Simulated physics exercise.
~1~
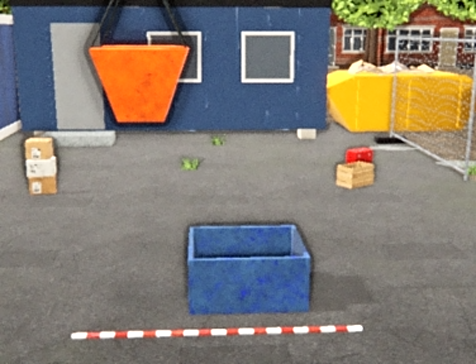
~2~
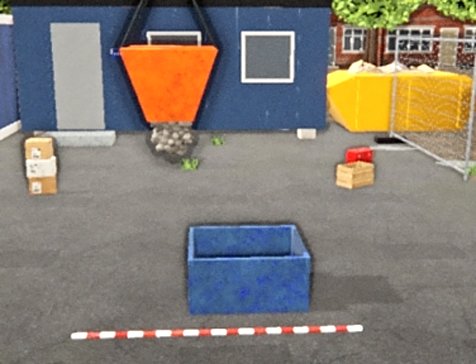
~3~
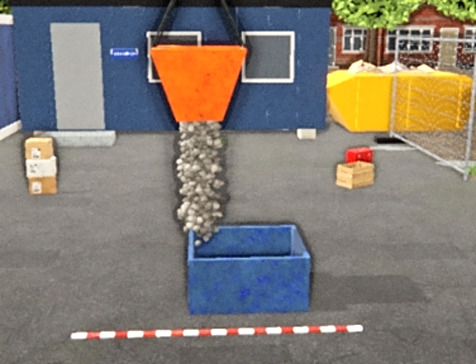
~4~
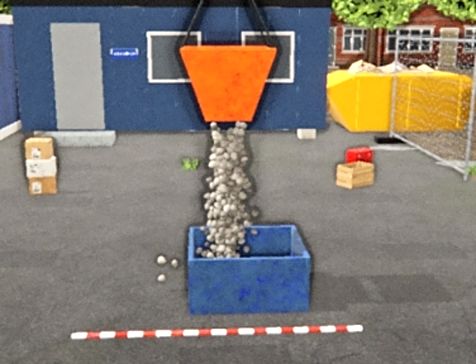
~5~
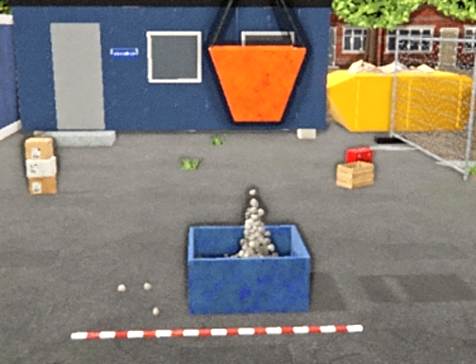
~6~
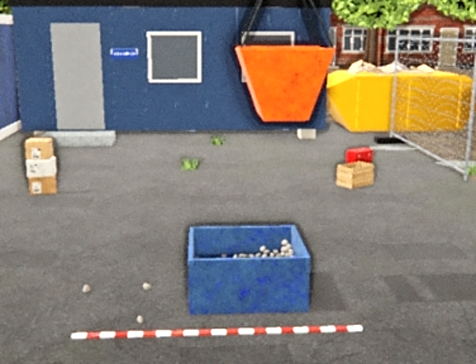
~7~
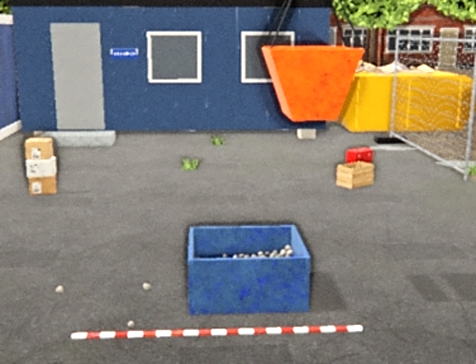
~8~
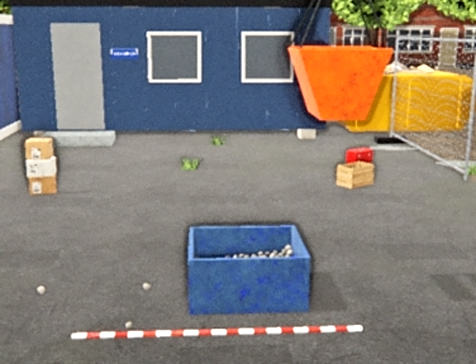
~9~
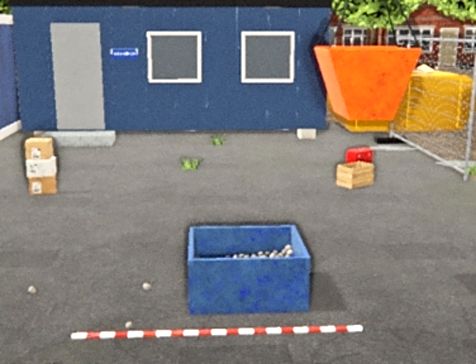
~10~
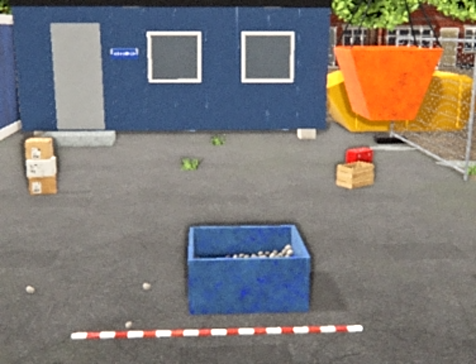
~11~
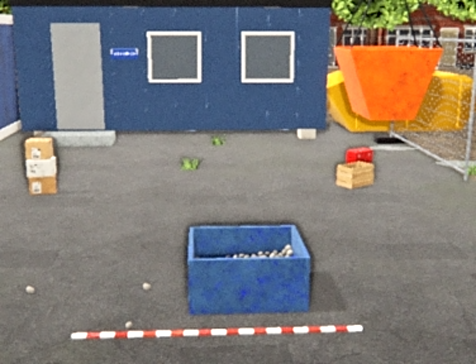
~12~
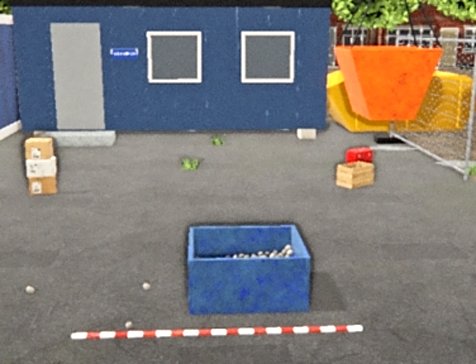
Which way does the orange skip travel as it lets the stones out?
The orange skip moves to the right, passing in front of the blue cabin.
